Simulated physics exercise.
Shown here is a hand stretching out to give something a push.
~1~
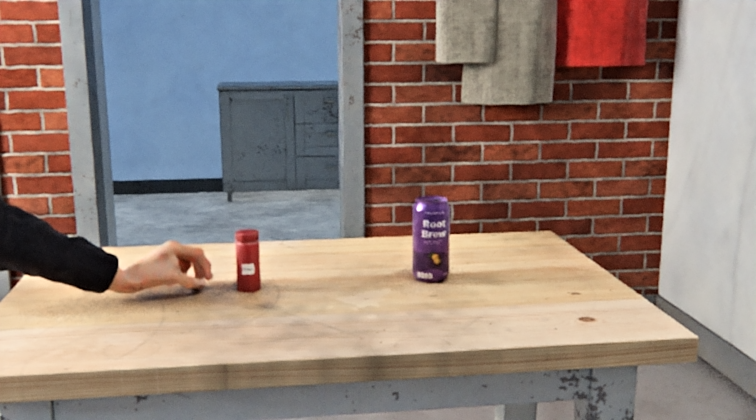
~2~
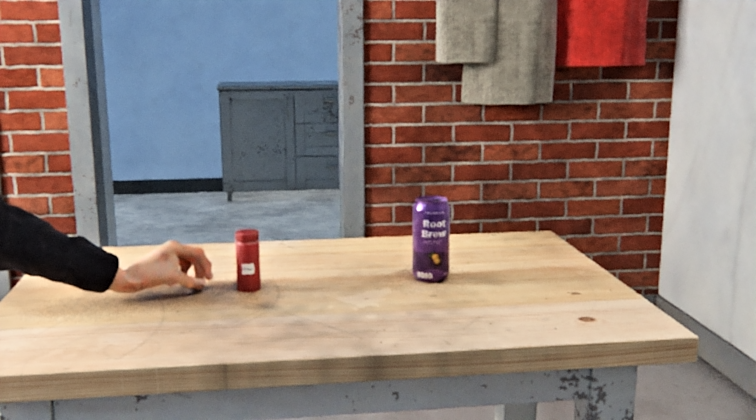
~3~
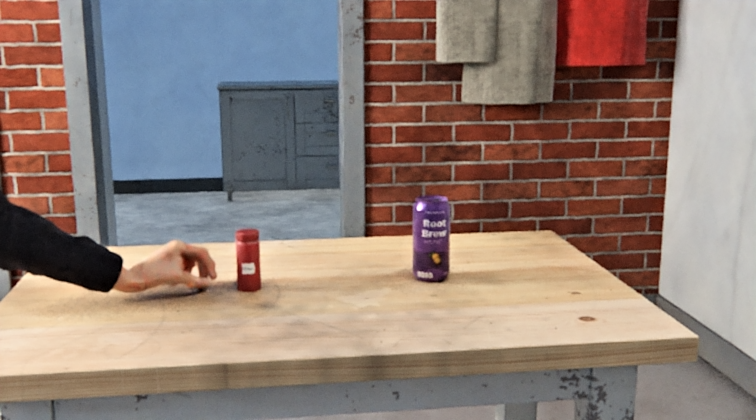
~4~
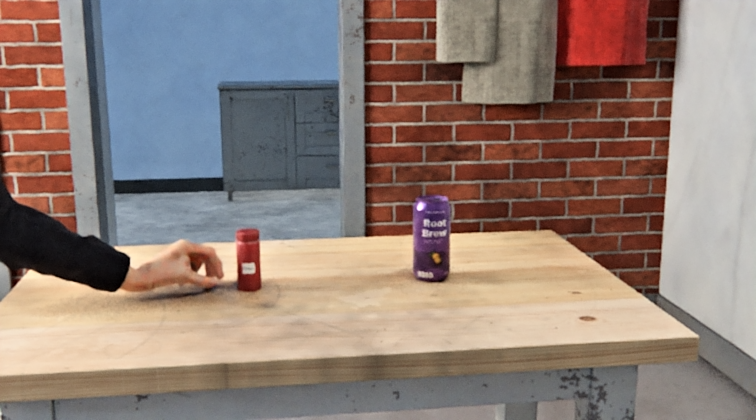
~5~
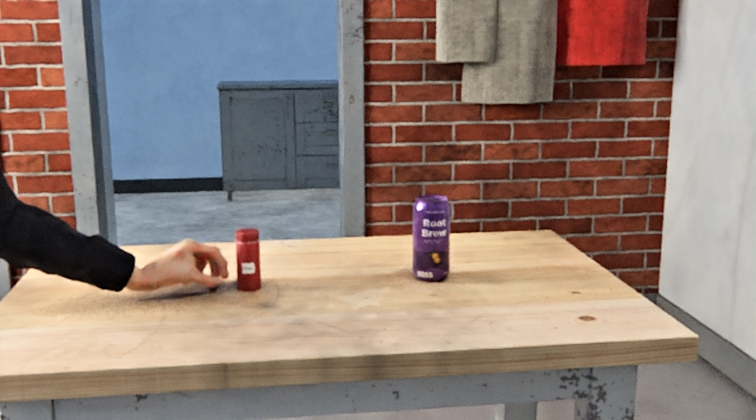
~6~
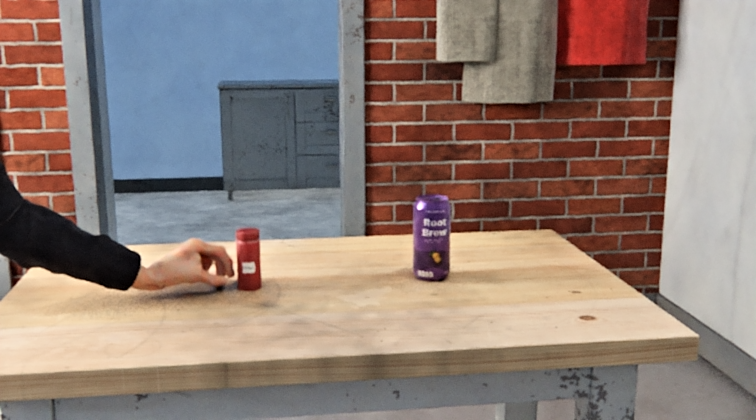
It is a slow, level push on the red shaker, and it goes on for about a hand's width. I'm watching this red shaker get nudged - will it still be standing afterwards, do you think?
Yes, it will still be standing.
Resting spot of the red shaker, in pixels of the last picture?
End point in the final view: About (320, 256).
Then, 0.50 s later than the last frame, red shaker moved about its own width near (275, 258).
Then, 0.90 s later than the last frame, red shaker moved well along near (301, 257).
When it is over, moved from the start, red shaker. End places, in pixels of the last picture, red shaker near (319, 256).
